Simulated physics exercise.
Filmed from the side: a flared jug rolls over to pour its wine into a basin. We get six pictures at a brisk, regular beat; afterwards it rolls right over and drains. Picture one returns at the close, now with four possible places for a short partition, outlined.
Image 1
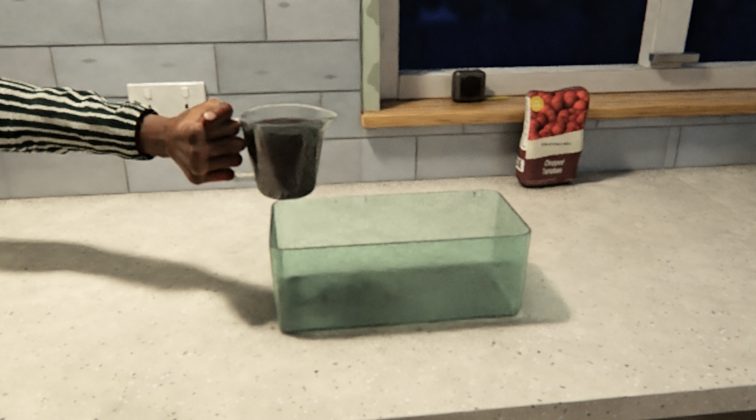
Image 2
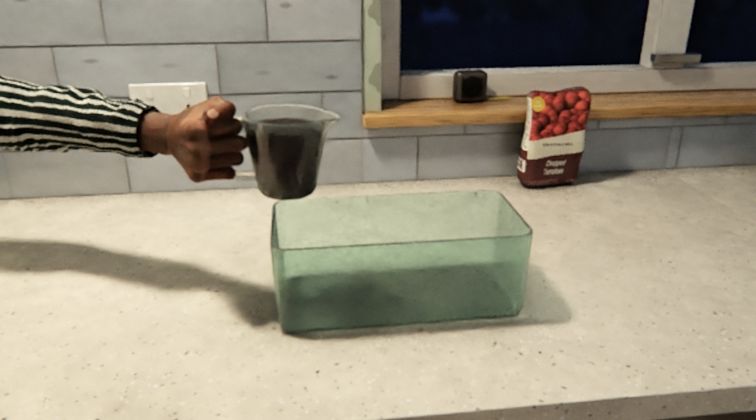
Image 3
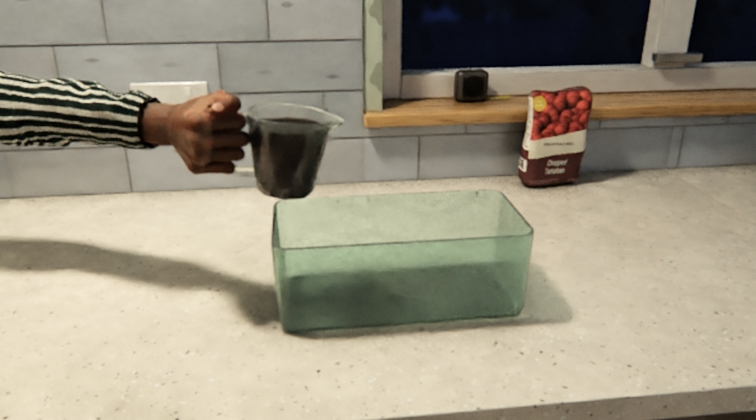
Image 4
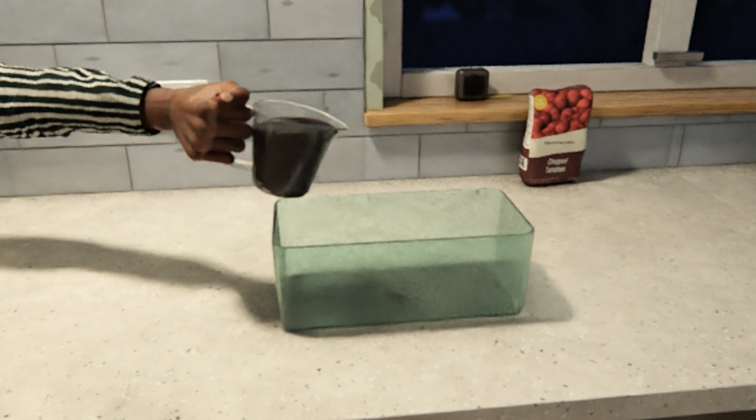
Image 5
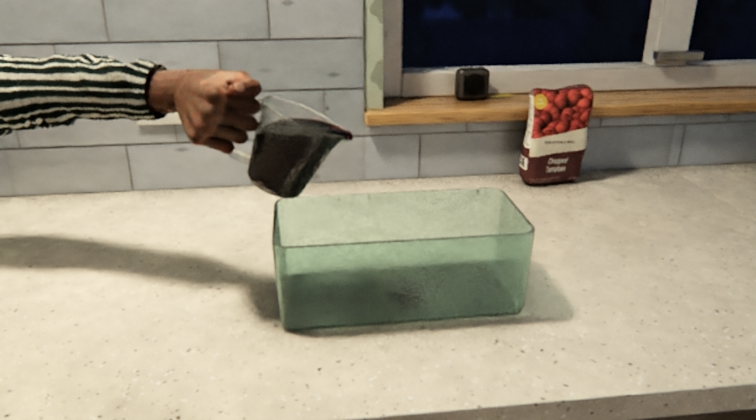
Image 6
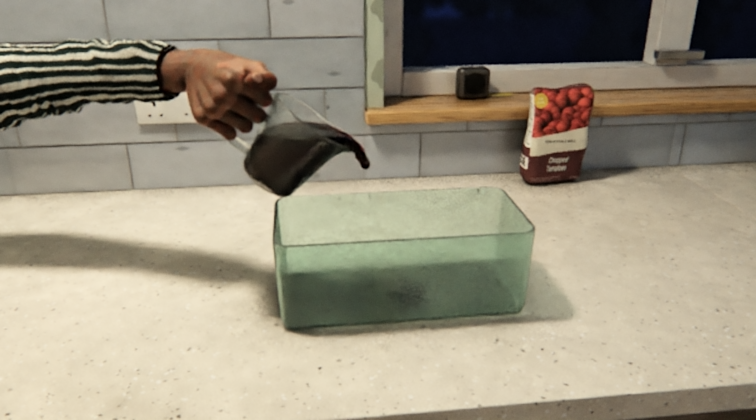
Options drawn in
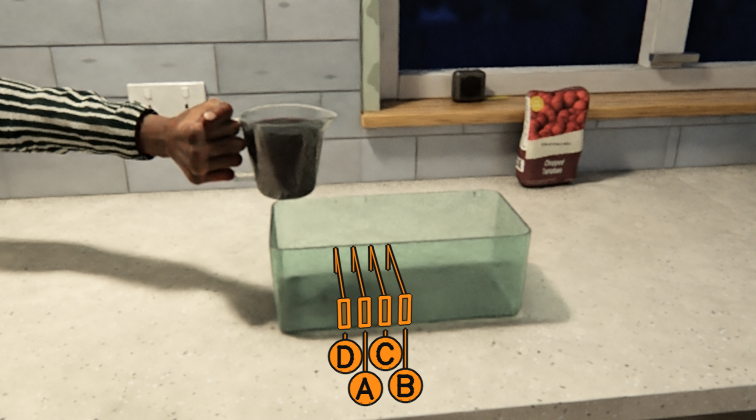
On a kitchen counter, a hand tilts a jug until dark liquid passes its lip.
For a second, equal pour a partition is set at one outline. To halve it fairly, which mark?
C.
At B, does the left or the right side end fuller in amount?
The left one.
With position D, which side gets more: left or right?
The right side.
On the marked copy, A at (365, 332); B at (405, 329); C at (385, 331); D at (345, 334).
For position A, about 22 % ends left of the wall and 78 % right of it.
For position B, about 87 % ends left of the wall and 12 % right of it.
For position C, about 55 % ends left of the wall and 45 % right of it.
For position D, about 6 % ends left of the wall and 94 % right of it.
